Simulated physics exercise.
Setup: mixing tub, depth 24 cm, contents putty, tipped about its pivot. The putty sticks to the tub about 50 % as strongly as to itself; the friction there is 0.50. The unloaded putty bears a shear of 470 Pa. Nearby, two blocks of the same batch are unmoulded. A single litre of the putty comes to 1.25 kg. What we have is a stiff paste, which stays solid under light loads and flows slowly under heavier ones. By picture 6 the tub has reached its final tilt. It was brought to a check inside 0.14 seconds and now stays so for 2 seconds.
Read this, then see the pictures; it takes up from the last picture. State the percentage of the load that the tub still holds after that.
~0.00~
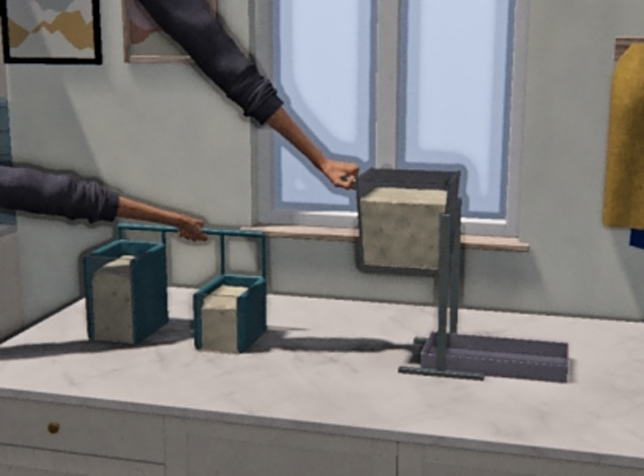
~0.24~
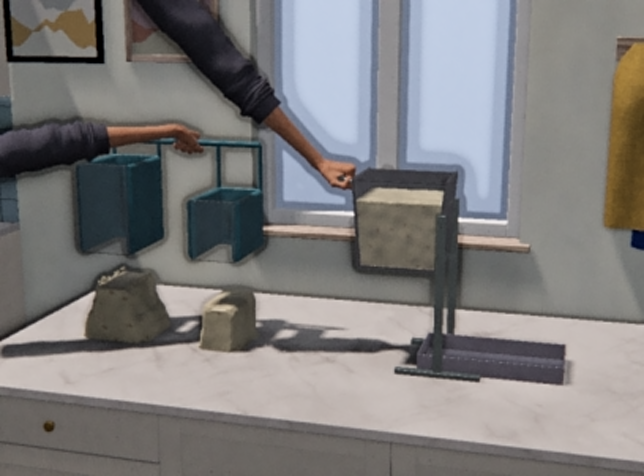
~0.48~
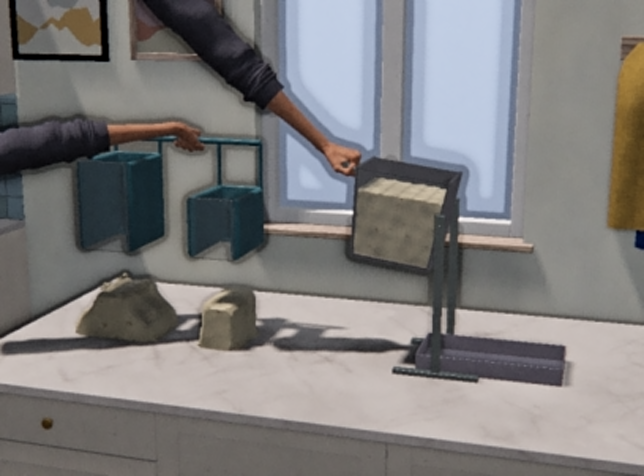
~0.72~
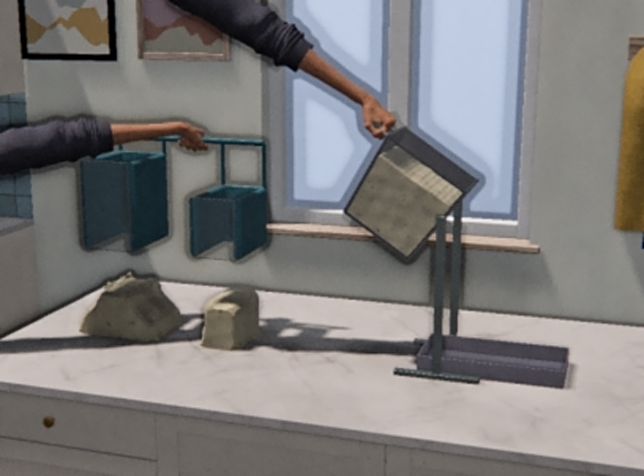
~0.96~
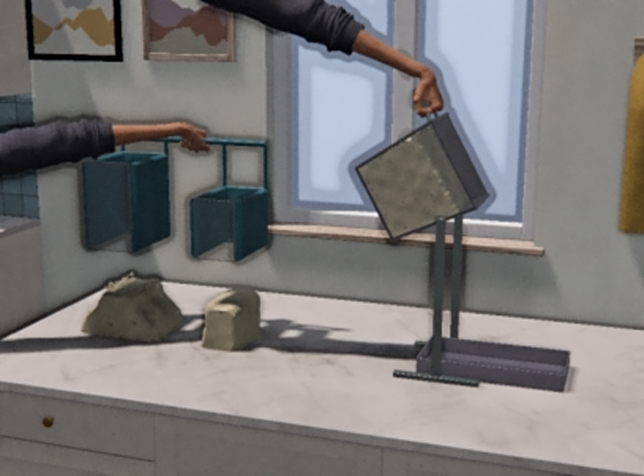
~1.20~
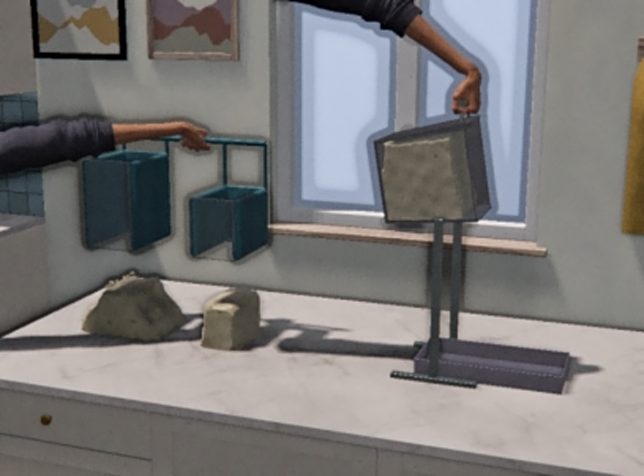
The tub still holds roughly 75 %.
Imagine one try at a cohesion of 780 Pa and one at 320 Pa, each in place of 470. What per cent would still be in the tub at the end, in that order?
In order: Around 100 % and around 60 %.
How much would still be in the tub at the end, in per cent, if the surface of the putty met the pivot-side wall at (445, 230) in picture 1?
100 %.
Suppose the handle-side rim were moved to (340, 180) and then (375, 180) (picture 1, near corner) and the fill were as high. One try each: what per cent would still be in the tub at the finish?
Remaining, try 1: Approx. 55 %; try 2: Approx. 100 %.
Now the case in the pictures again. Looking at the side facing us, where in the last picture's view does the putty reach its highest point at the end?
Close to pixel (422, 163).
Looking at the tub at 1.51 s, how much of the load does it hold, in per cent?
Near 90 %.
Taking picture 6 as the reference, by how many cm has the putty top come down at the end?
Roughly 6 cm.
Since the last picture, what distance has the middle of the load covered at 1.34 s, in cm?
I'd estimate roughly 3 centimetres.
After 1.34 s, the tub is at 80 degrees and holds 100 %.
After 1.51 s, the tub is at 80 degrees and holds 91 %.
After 1.68 s, the tub is at 80 degrees and holds 81 %.
After 1.85 s, the tub is at 80 degrees and holds 76 %.
After 3.20 s, the tub is at 80 degrees and holds 75 %.
